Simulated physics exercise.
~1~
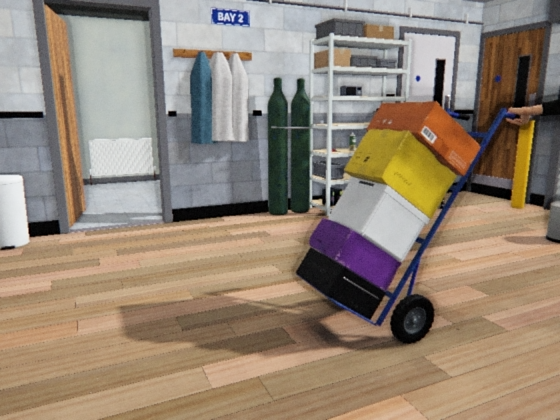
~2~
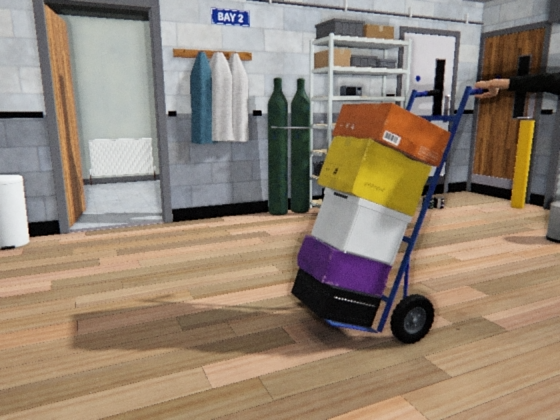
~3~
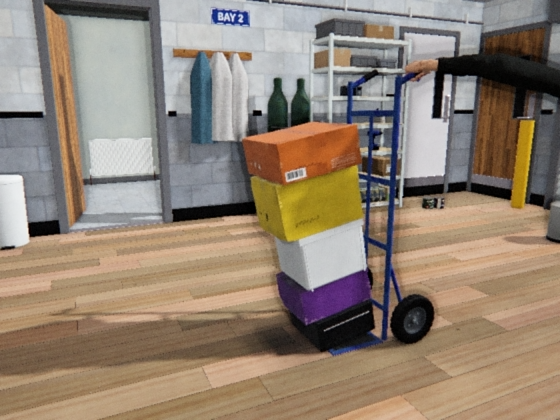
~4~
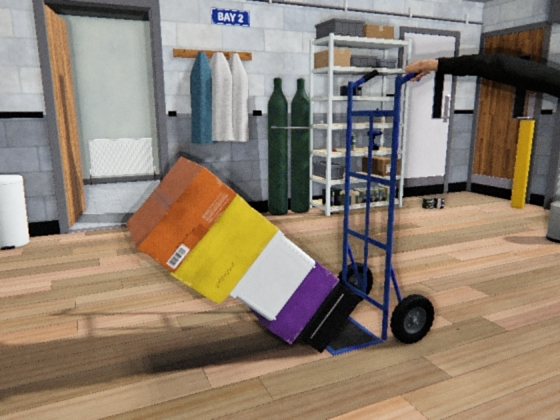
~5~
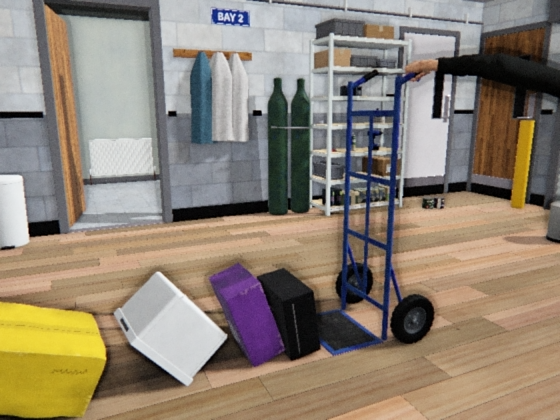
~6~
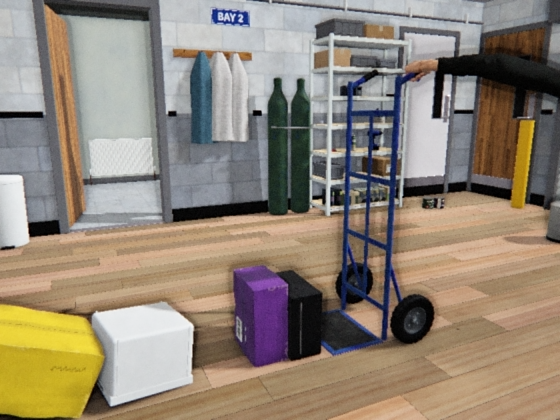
In a storage bay, a hand swung a blue hand truck upright, and its stack of five boxes toppled leftward onto the wooden floor, the orange one tumbling out of view while yellow, white, purple and black ones lay strewn before the empty truck.
